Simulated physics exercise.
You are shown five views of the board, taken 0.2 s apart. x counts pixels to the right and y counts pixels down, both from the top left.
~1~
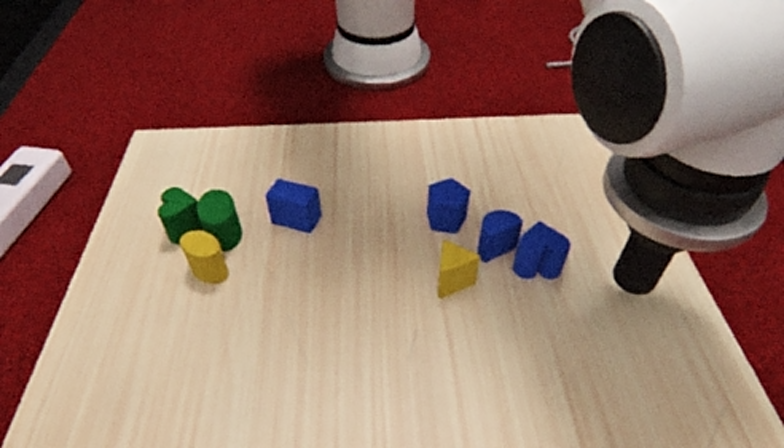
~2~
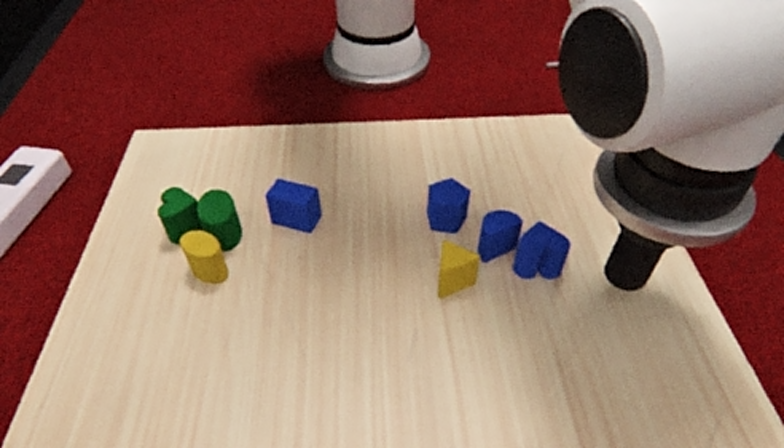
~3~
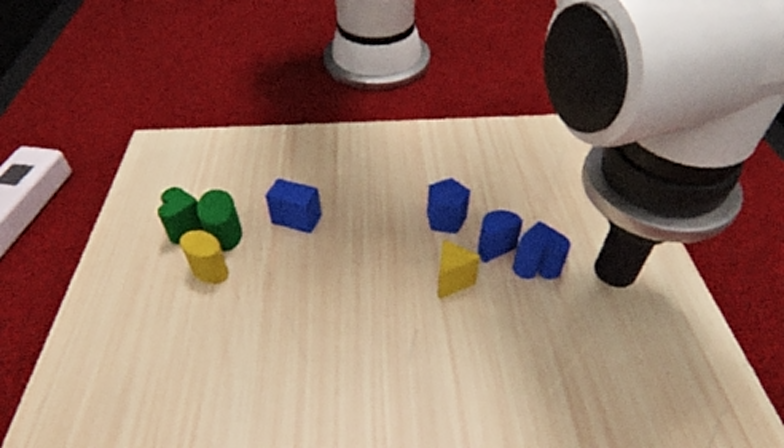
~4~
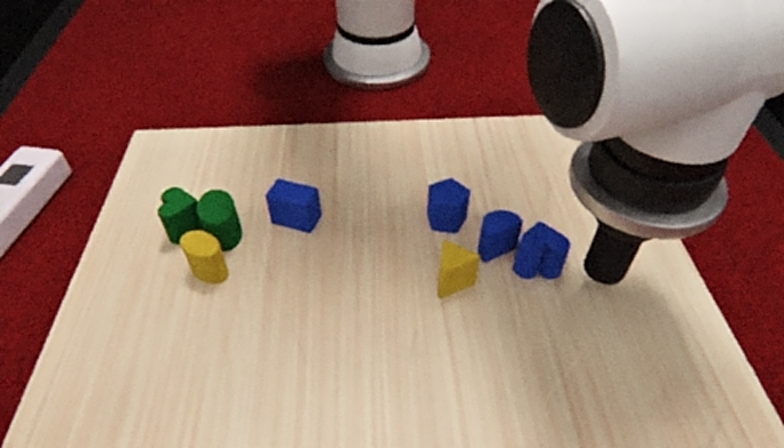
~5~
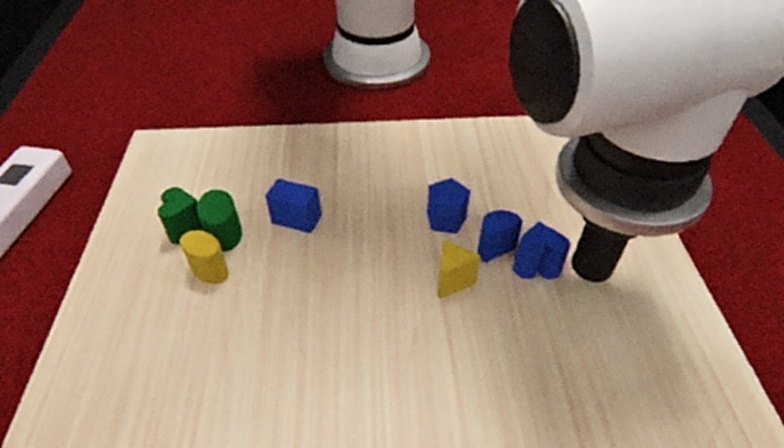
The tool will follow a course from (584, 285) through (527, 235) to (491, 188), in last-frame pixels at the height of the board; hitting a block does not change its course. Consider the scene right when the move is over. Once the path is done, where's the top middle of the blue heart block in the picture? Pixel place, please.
The middle of its top is at (486, 201).
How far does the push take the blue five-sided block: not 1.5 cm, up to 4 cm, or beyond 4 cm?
Below 1.5 cm.
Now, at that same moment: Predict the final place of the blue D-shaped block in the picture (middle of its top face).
If I read the scene right, the answer is (462, 218).
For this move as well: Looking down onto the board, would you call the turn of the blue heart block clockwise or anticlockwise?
Counterclockwise rotation.
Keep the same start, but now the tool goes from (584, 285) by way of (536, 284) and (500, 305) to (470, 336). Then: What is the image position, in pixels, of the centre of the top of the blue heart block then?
Top centre: (499, 230).
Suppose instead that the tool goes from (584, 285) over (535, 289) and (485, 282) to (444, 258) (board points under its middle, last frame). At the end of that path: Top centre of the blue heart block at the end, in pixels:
Around pixel (467, 208).
The first path, step by step. One third of the way, tool (550, 233); blue D-shaped block (479, 214), turned 50° anticlockwise; blue heart block (509, 219), turned 35° anticlockwise.
Two thirds of the way, tool (515, 202); blue five-sided block (443, 191), turned 20° clockwise; blue D-shaped block (462, 218), turned 90° anticlockwise; blue heart block (486, 203), turned 95° anticlockwise.
At the end, tool (494, 171); blue five-sided block (443, 191), turned 20° clockwise; blue D-shaped block (462, 218), turned 90° anticlockwise; blue heart block (486, 201), turned 105° anticlockwise.
